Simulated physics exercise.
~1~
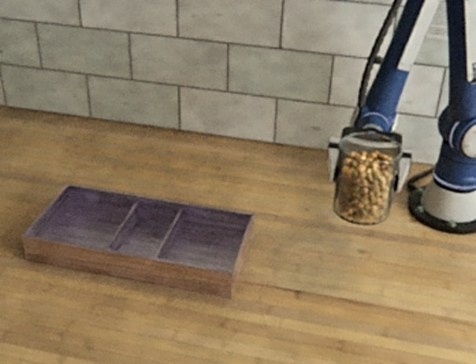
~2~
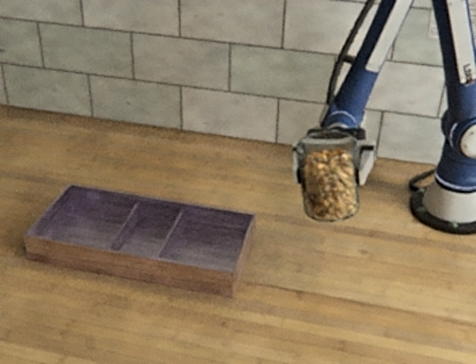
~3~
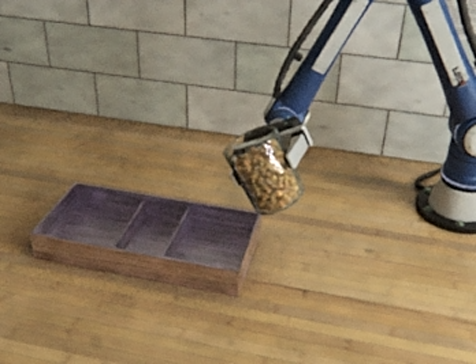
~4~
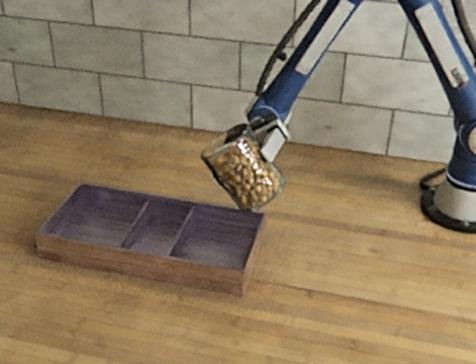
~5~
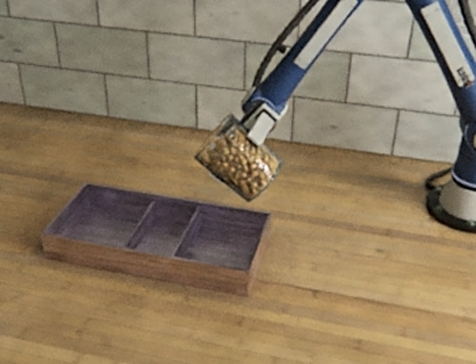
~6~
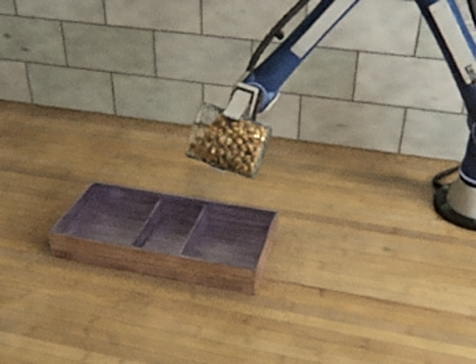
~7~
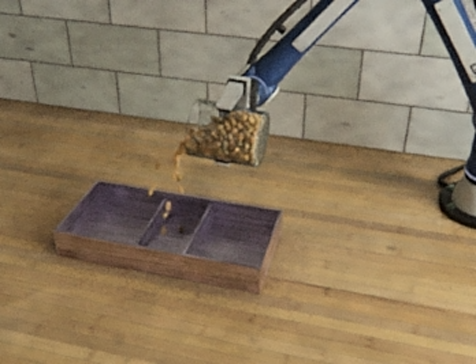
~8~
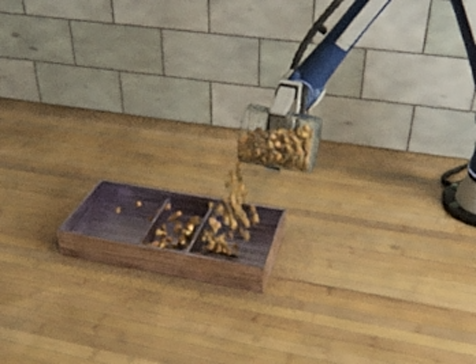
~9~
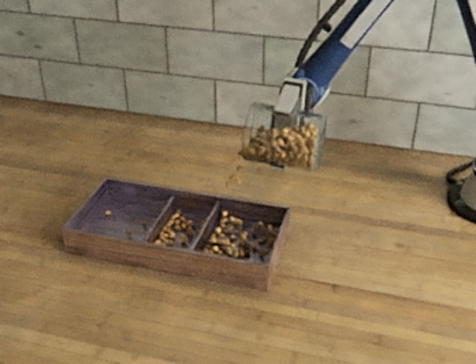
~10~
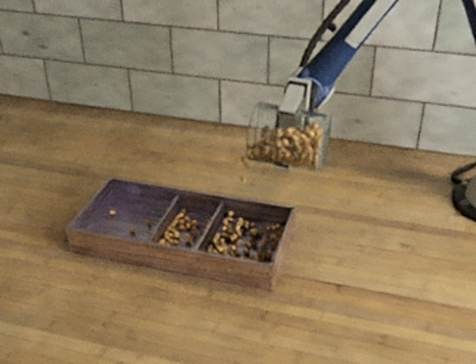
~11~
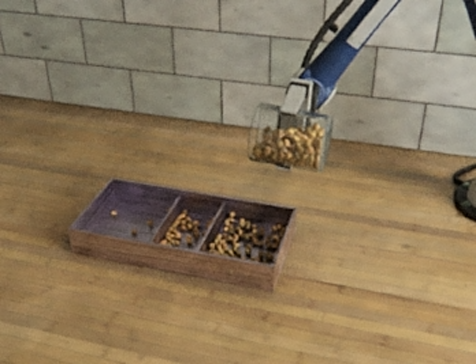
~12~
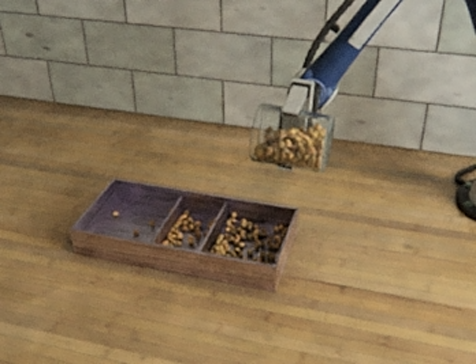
A robot arm tips a clear tumbler, spilling some chickpeas into a divided tray below.
